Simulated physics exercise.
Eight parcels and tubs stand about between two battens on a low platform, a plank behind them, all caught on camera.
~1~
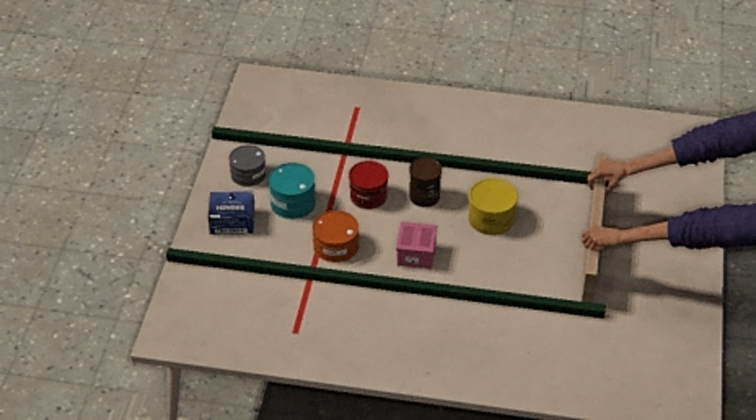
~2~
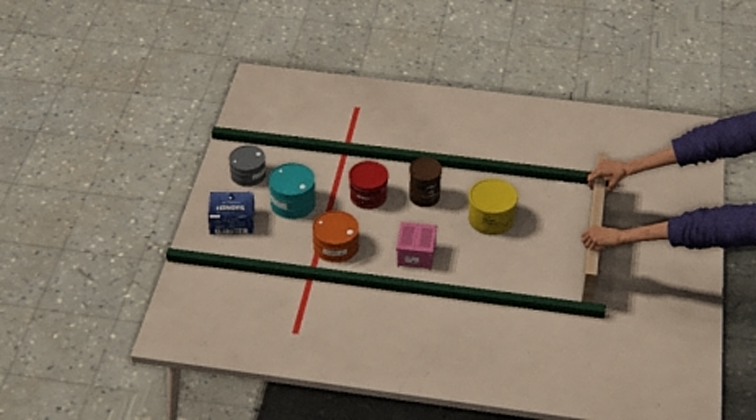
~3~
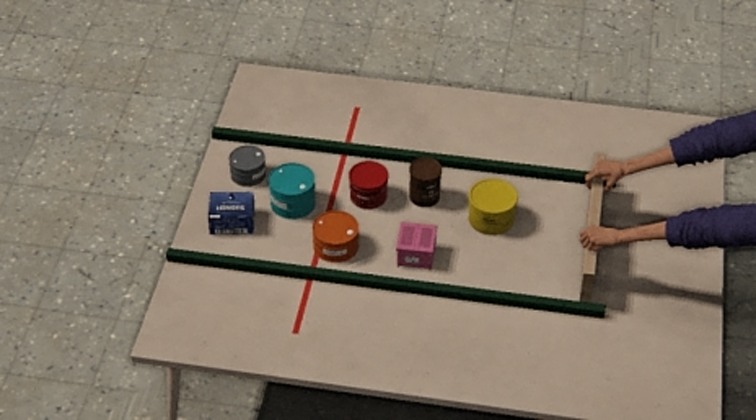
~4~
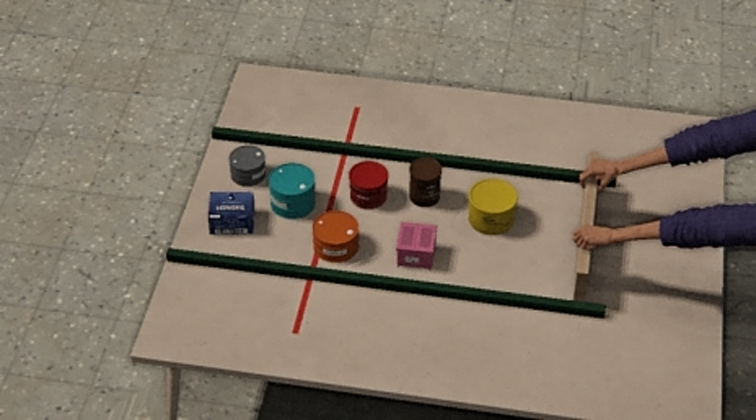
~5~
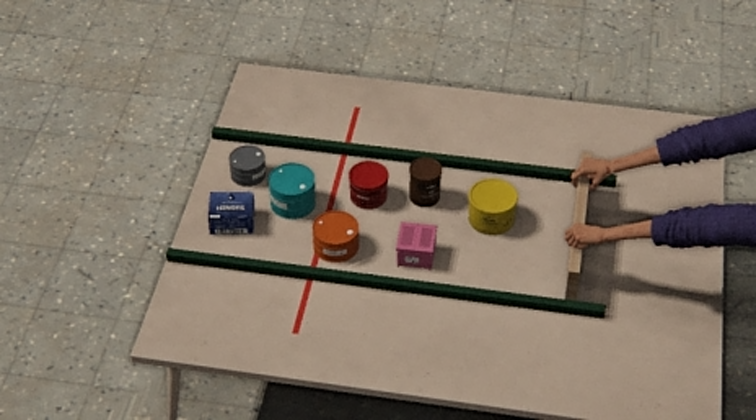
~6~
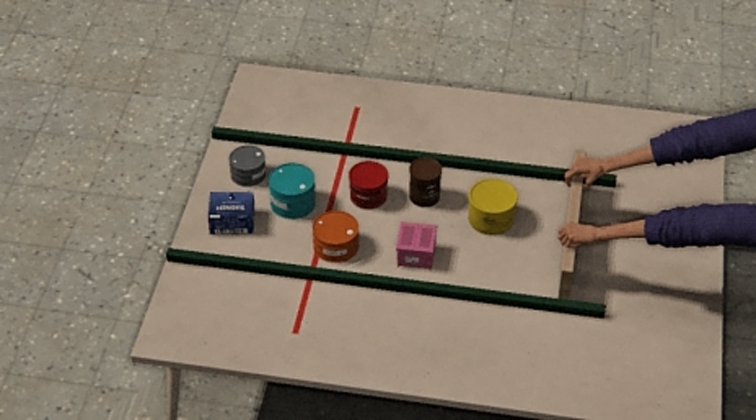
Eight tubs and boxes stand between two dark green battens on a pale low platform over a speckled tile floor, seen from above at an angle. Grey, turquoise and blue items sit left of or near a red line, orange on it, with red, brown, pink and yellow to its right. Two purple-sleeved arms hold a plank at right, then slide it slightly left, touching nothing else, while the camera stays still.
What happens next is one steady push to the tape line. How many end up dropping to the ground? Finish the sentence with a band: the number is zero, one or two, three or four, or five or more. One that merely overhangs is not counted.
The number is zero.
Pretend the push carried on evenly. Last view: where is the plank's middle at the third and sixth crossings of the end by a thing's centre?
Roughly (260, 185) and then roughly (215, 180).
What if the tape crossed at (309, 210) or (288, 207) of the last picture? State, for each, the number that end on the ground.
So that's 0 for the first and 1 for the second.
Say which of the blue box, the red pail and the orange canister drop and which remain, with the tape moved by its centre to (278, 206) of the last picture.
Per object: Blue box goes, red pail stays, orange canister stays.
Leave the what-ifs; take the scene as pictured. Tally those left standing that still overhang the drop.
The tally is 0.
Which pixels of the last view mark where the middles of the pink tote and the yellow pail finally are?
The pink tote comes to rest close to (303, 232), while the yellow pail rests close to (308, 189).
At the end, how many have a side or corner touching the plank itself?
It is in contact with 3.
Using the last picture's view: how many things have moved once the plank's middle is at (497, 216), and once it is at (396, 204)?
That gives 1 for the first and 5 for the second.
Soon after, none off yet; blue box at rest near (232, 213); grey canister at rest near (248, 166); turquoise canister at rest near (292, 191).
In the end, the number that fall off is zero.
